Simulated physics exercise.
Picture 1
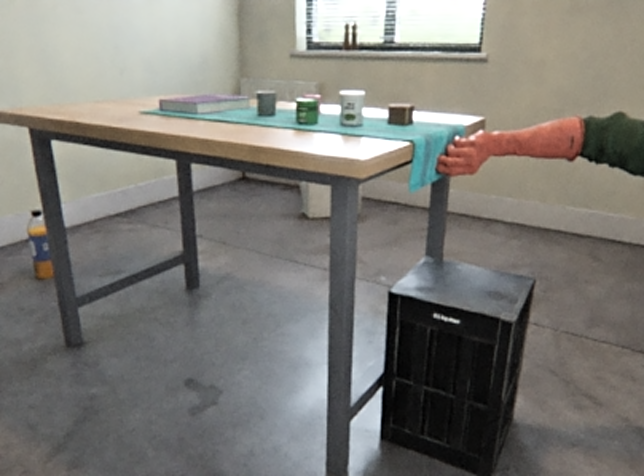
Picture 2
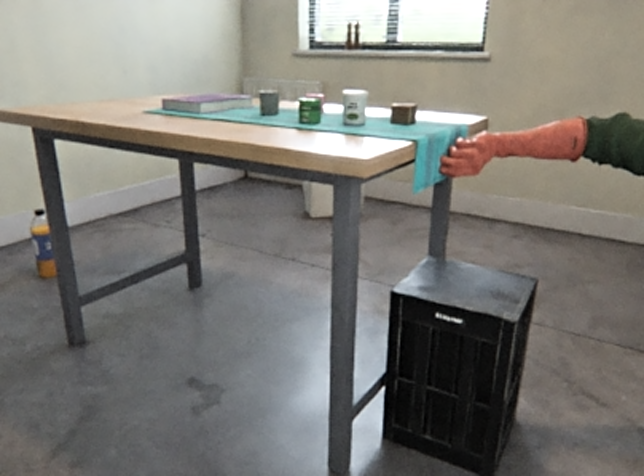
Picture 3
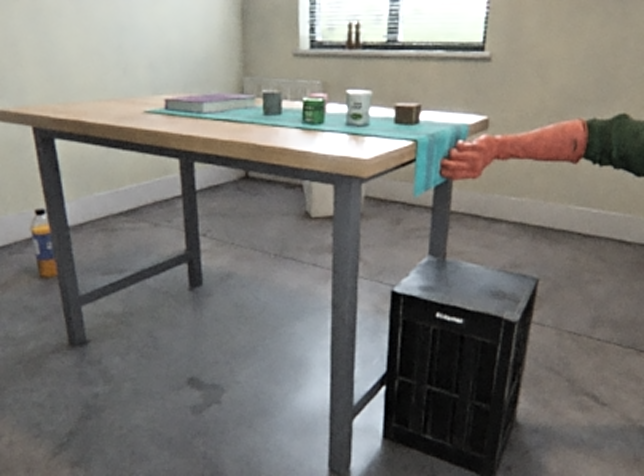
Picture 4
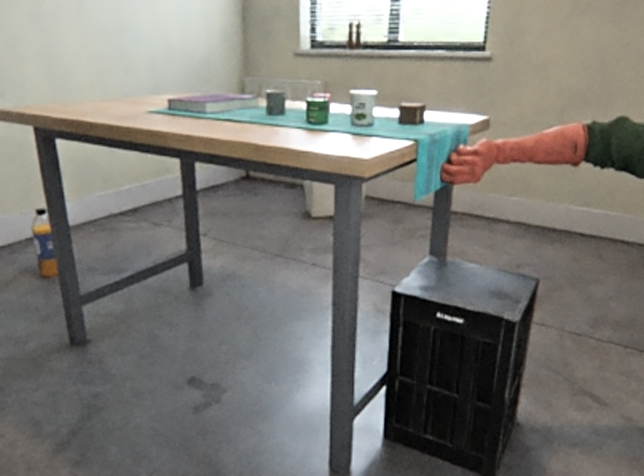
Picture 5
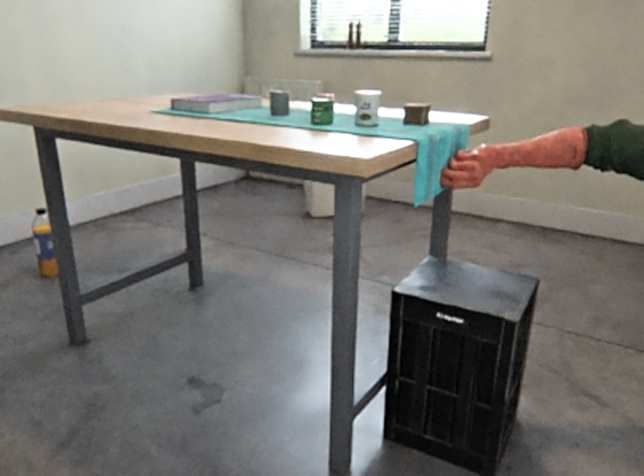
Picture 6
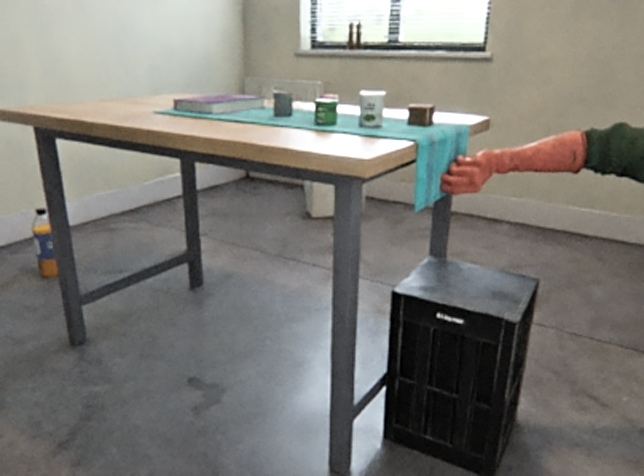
At the start, a turquoise cloth holding a book, small pots, a white can and a brown cube lies on a table, its hanging end gripped by a reddish hand. The hand draws it slightly, and the cloth and its load creep right together, leaving the hem a little lower.
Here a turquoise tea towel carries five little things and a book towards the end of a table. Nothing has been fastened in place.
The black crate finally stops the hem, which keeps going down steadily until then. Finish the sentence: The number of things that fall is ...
The number of things that fall is two.
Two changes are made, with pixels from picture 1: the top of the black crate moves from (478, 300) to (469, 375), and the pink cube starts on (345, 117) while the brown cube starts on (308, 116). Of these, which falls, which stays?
Final state: The pink cube is no longer up, the brown cube is no longer up.
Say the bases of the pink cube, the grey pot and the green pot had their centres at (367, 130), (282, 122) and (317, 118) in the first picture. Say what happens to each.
Pink cube - leaves the top, grey pot - stays aboard, green pot - stays aboard.
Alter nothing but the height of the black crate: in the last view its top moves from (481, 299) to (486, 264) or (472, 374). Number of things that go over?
Then 1, then 4.
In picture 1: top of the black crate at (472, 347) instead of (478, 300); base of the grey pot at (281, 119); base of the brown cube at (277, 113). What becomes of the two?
The grey pot ends up still on top and the brown cube ends up still on top.
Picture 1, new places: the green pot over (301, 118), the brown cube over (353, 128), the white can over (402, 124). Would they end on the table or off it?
Looking at each one, the green pot remains in position, the brown cube drops away and the white can drops away.
Soon after, hem on the crate; brown cube gone.
Then, hem on the crate; brown cube and white can gone.
At rest, hem on the crate; brown cube and white can gone. The answer is two.
